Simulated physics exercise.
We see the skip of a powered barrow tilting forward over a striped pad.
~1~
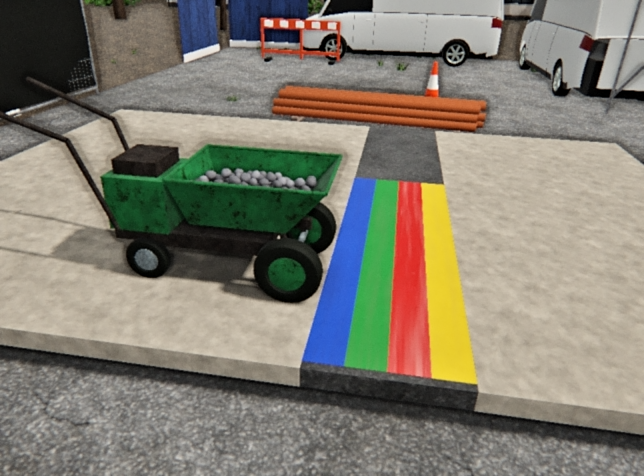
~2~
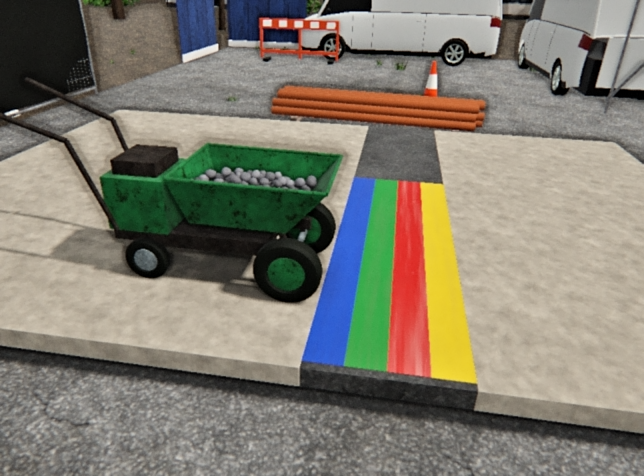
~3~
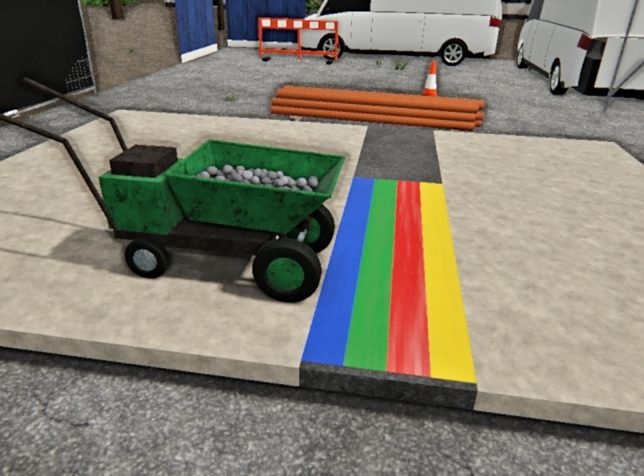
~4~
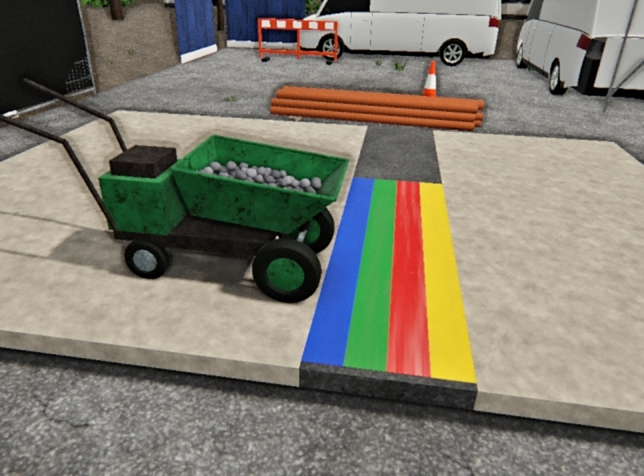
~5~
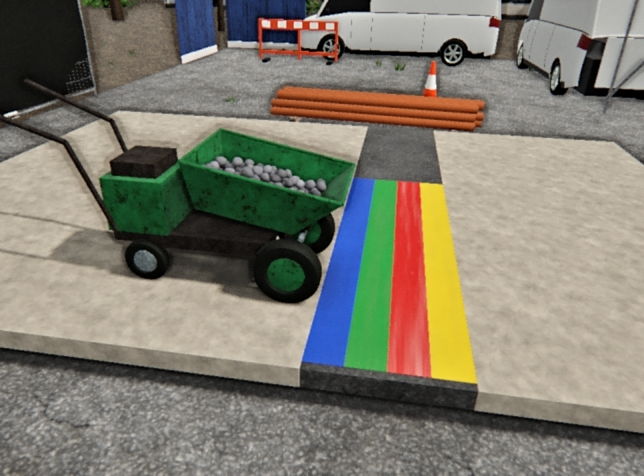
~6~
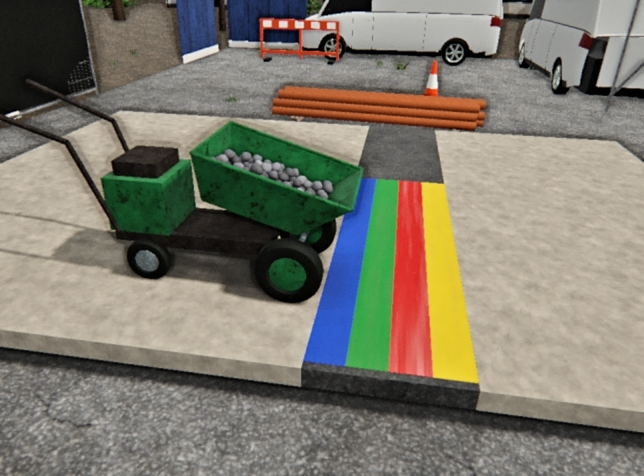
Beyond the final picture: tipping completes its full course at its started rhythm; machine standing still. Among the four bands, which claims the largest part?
The red one claims the largest part.
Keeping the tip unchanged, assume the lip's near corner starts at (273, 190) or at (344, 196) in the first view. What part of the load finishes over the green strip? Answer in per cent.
Result: Try 1 = 30 %, try 2 = 0 %.
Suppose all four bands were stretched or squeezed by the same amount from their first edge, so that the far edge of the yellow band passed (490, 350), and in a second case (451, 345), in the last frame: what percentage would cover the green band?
10 % and 0 %.
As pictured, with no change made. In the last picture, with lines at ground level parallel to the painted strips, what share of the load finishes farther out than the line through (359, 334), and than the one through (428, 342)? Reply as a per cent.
Around 70 percent for the first and 30 percent for the second.
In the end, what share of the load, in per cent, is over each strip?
So the blue strip ends with 0 %, the green strip with 5 %, the red strip with 35 % and the yellow strip with 20 %.
Just after the last frame, skip tipped steeply; every one in the skip.
A moment on, skip tipped right over; roughly two thirds in the skip; about a tenth over the green strip; roughly a quarter over the red strip; just a few over the yellow strip.
Further on, skip tipped right over; roughly a quarter in the skip; about a tenth over the green strip; roughly a third over the red strip; roughly a quarter over the yellow strip; about a tenth off the paint.
When it is over, skip tipped right over; roughly a quarter in the skip; not one over the blue strip; about a tenth over the green strip; roughly a third over the red strip; roughly a quarter over the yellow strip; about a tenth off the paint.
